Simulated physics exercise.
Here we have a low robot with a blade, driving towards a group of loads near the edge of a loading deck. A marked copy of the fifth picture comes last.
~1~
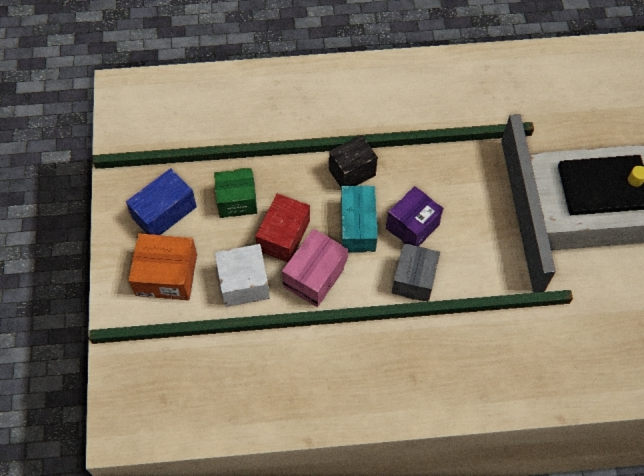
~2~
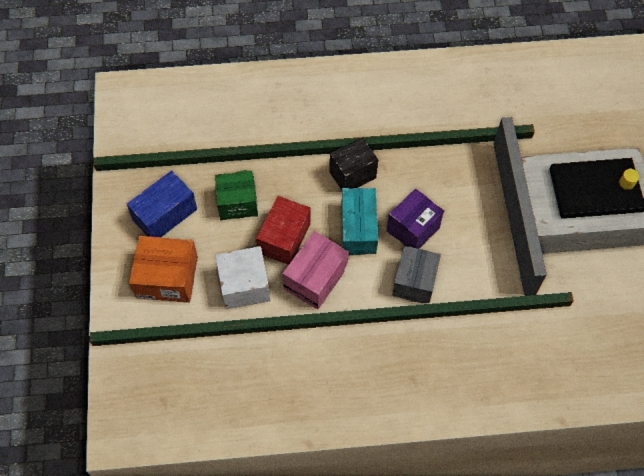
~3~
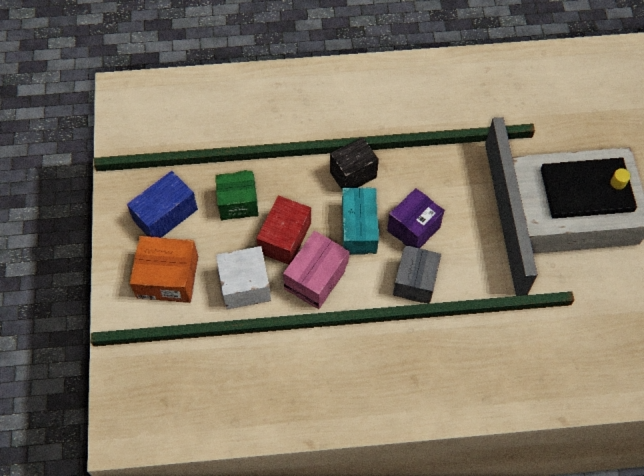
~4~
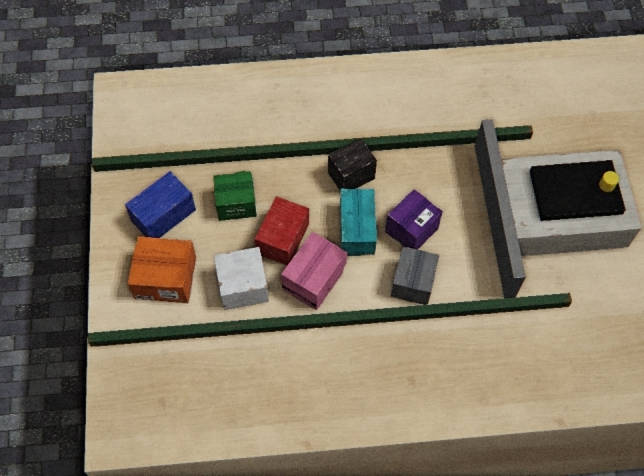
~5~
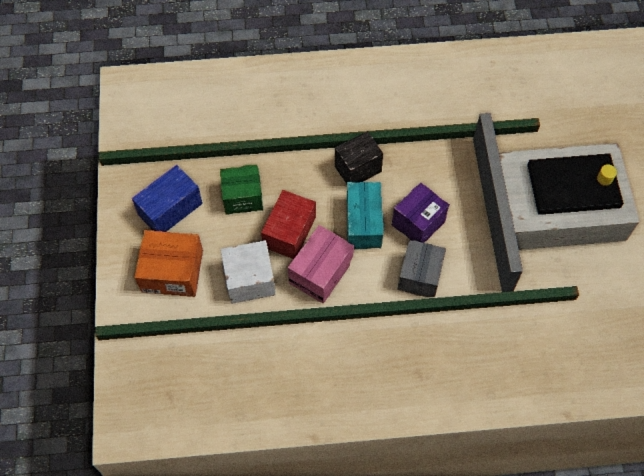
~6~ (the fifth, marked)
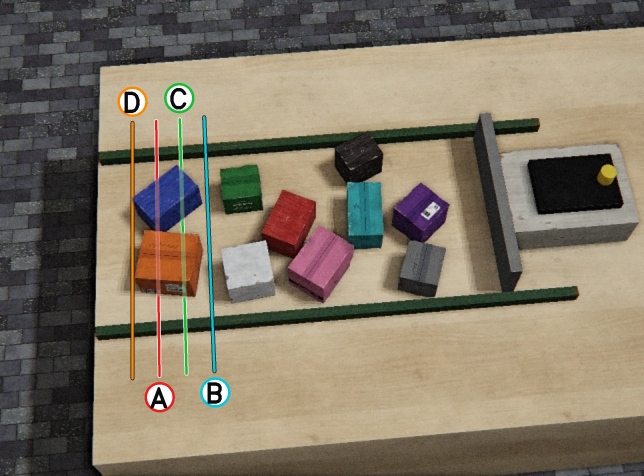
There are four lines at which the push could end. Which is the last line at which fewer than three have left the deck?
At B, and not beyond.
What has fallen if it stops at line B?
The orange parcel goes over.
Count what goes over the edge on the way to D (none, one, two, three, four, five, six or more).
In all, six or more.
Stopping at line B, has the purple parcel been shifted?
Yes.
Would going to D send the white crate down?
Yes.
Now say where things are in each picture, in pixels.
The first frame shows turquoise parcel (359, 219); red crate (284, 228); grey box (416, 273).
The second frame shows robot (591, 188); blue crate (162, 206).
The third frame shows robot (582, 187); pink box (316, 271).
The fourth frame shows robot (571, 190); orange parcel (163, 270).
The fifth frame shows robot (569, 183); green box (241, 189); turquoise parcel (364, 215); red crate (290, 225).
On the marked copy, A at (158, 240); B at (209, 236); C at (183, 238); D at (132, 242).
With B. Early on, robot (464, 192); grey box (376, 278); purple parcel (365, 232).
Further on, robot (359, 200); orange parcel (134, 267); blue crate (161, 198).
At the end, robot (279, 207); orange parcel over the edge; blue crate (97, 186); one fallen.
As for the rest, A drops four; C drops four; D drops six.
